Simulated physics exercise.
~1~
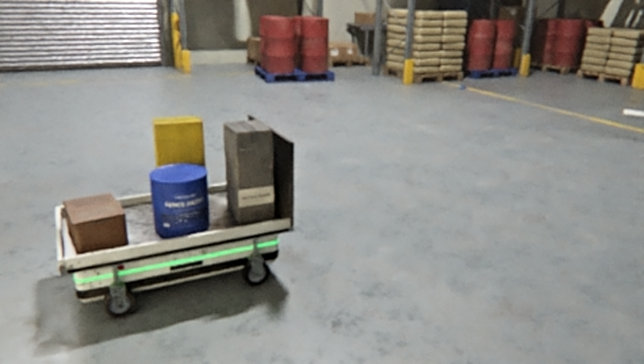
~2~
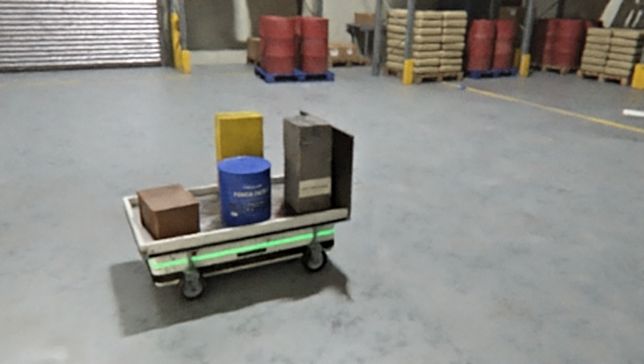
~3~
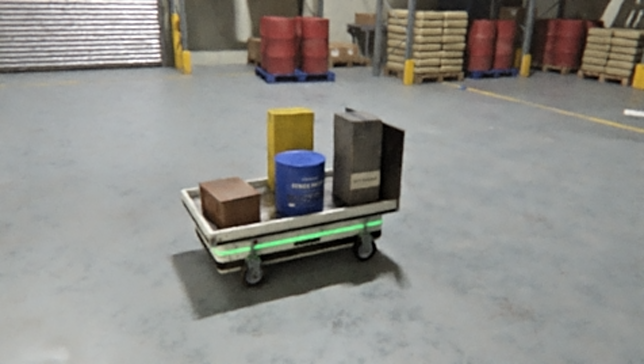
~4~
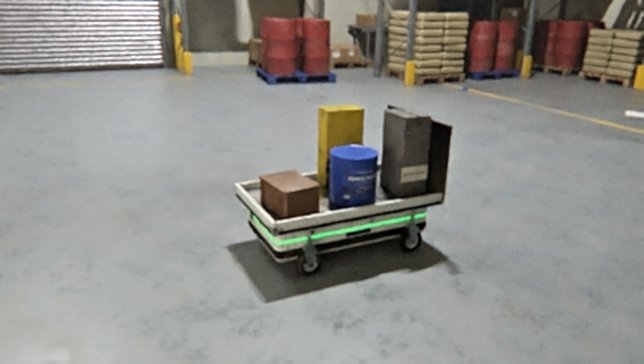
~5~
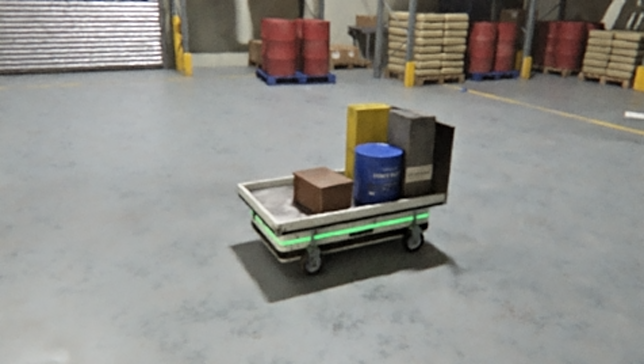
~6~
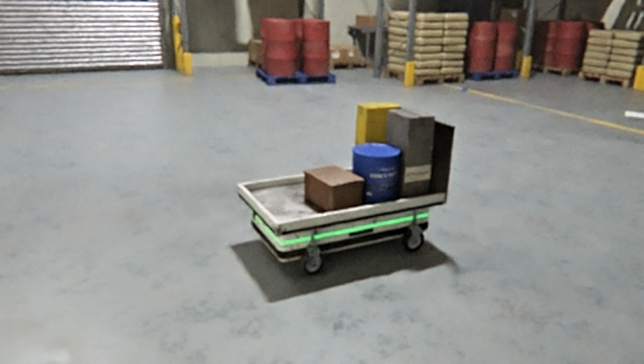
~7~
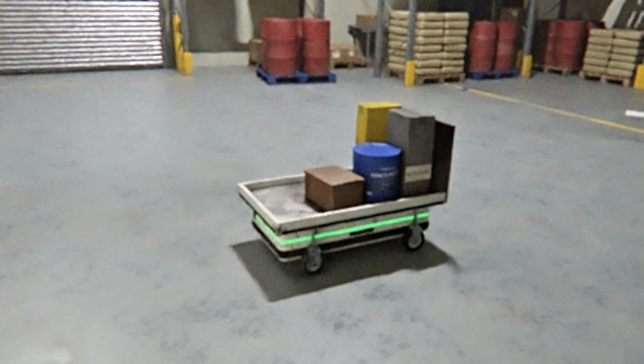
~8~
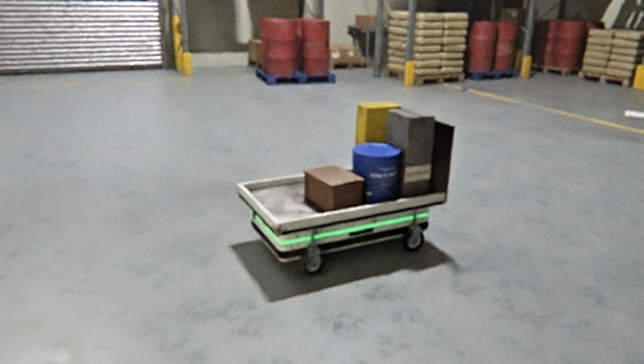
At the start, a low cart with a green light strip rolls to the right across a grey warehouse floor, carrying a brown box, a blue drum, an upright yellow box and an upright grey box near a tall board at its front. The load rides along steadily as the cart crosses the floor. Then the cart stops, and the brown box and the yellow box slide forward toward the board, while the blue drum shifts a little the same way. The grey box keeps its place beside the board. At the end, the cart stands still with all four pieces aboard, the upright boxes still standing.
